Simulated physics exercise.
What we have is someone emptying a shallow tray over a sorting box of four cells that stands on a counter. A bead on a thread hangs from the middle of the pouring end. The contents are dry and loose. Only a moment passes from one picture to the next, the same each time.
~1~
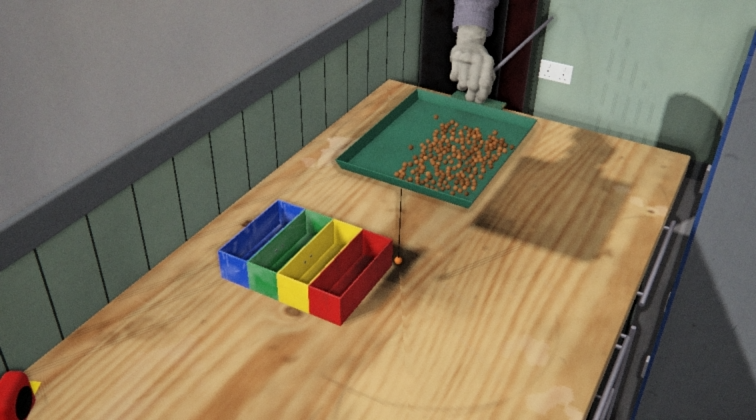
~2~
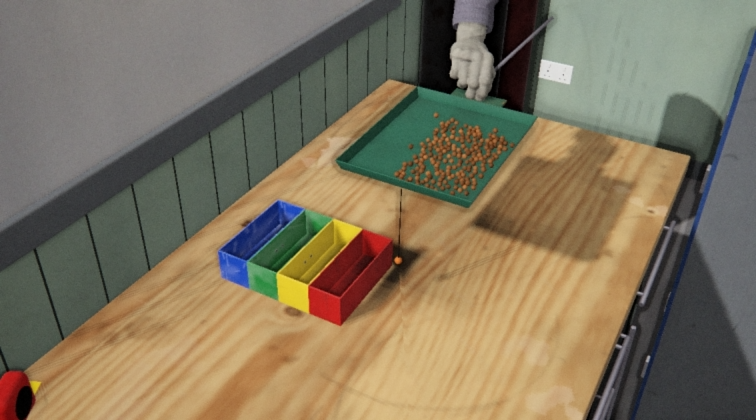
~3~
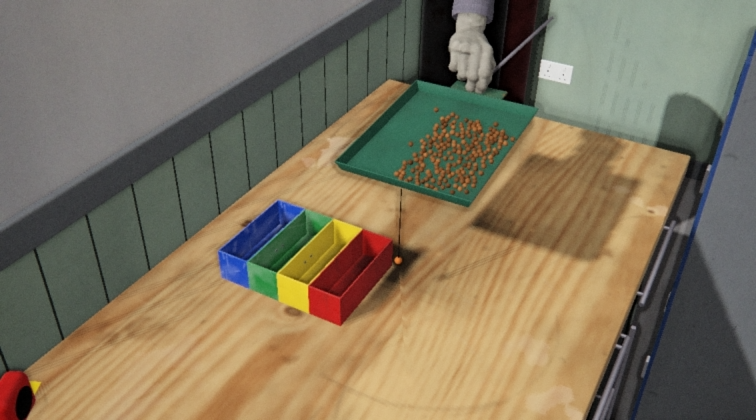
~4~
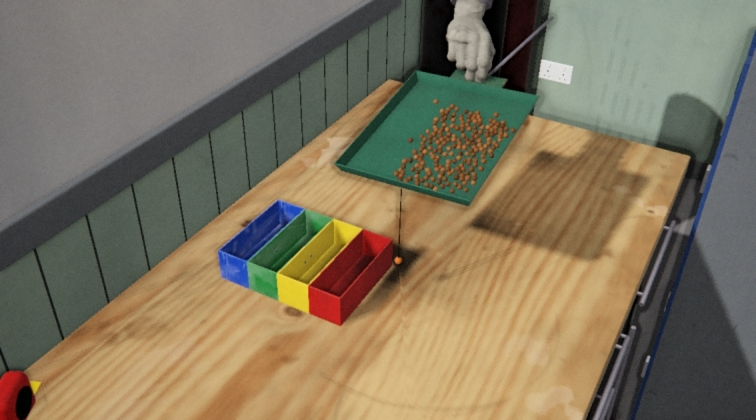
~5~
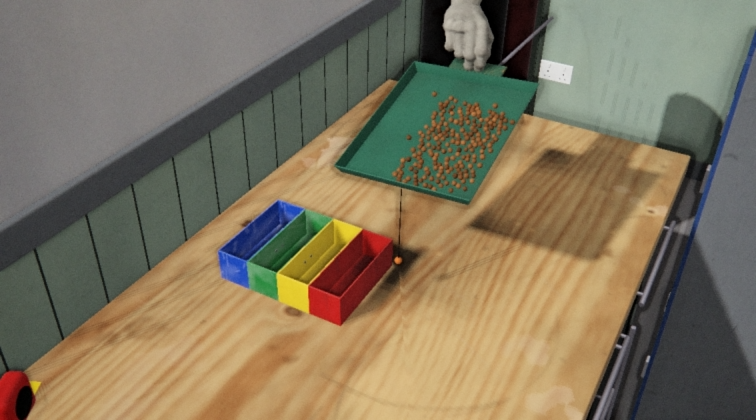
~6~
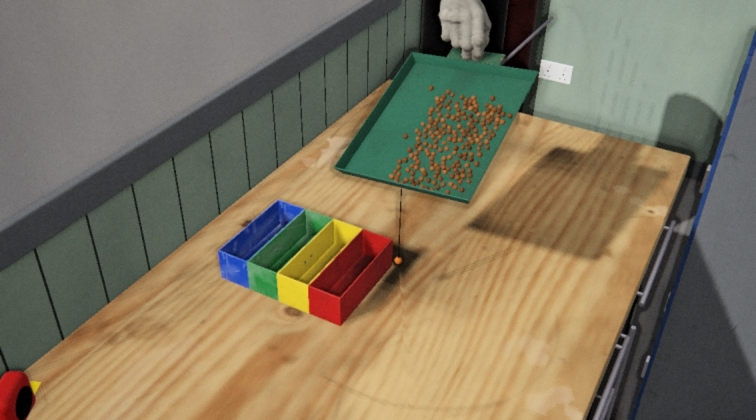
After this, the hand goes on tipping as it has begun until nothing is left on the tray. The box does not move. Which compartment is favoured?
Most goes to the red cell.
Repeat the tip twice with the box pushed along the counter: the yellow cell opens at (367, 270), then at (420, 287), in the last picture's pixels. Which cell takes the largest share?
The first try: The cell in green. The second: The blue cell.
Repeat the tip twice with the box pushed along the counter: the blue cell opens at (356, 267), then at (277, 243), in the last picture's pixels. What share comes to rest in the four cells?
Roughly 70 per cent, and 90 per cent.
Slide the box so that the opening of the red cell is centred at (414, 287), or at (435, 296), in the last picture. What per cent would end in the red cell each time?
Near 10 % and 0 %.
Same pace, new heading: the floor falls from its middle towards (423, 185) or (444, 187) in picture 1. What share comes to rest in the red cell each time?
Near 0 % and 0 %.
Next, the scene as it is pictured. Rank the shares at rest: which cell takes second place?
Next in line is the yellow one.
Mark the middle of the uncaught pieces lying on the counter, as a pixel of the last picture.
Near (379, 319).
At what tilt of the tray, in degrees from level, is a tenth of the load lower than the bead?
Around 65° of tilt.
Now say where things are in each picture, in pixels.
In the first picture, corners of the pouring end at (341, 159) and (469, 198), level; middle of the load at (454, 155), cereal balls; bead on its thread at (398, 260); blue cell at (234, 267); green cell at (263, 279); yellow cell at (293, 291); red cell at (325, 303).
In the second picture, corners of the pouring end at (341, 159) and (469, 198), level; middle of the load at (454, 154).
In the third picture, corners of the pouring end at (341, 160) and (469, 198), tipped barely, lowest at the left corner; middle of the load at (455, 151).
In the fourth picture, corners of the pouring end at (340, 162) and (468, 197), tipped a little, lowest at the left corner; middle of the load at (454, 146).
In the fifth picture, corners of the pouring end at (340, 164) and (468, 196), tipped a little, lowest at the left corner; middle of the load at (453, 141).
In the sixth picture, corners of the pouring end at (340, 165) and (467, 196), tipped clearly, lowest at the left corner; middle of the load at (450, 139), nearly all on the move; blue cell at (234, 267); green cell at (263, 279); yellow cell at (293, 291); red cell at (325, 303).
Soon after the last picture, tray tipped steeply; most on the tray; a small part in the red cell; a stray few in the yellow cell; about a quarter falling or outside the box.
A little later, tray tipped past a quarter turn; a stray few on the tray; about a third in the red cell; about a quarter in the yellow cell; about half falling or outside the box.
Later still, tray tipped past a quarter turn; about half in the red cell; about a quarter in the yellow cell; a stray few in the green cell; about a third falling or outside the box.
At rest, tray tipped past a quarter turn; about half in the red cell; about a quarter in the yellow cell; a stray few in the green cell; none in the blue cell; about a third outside the box.
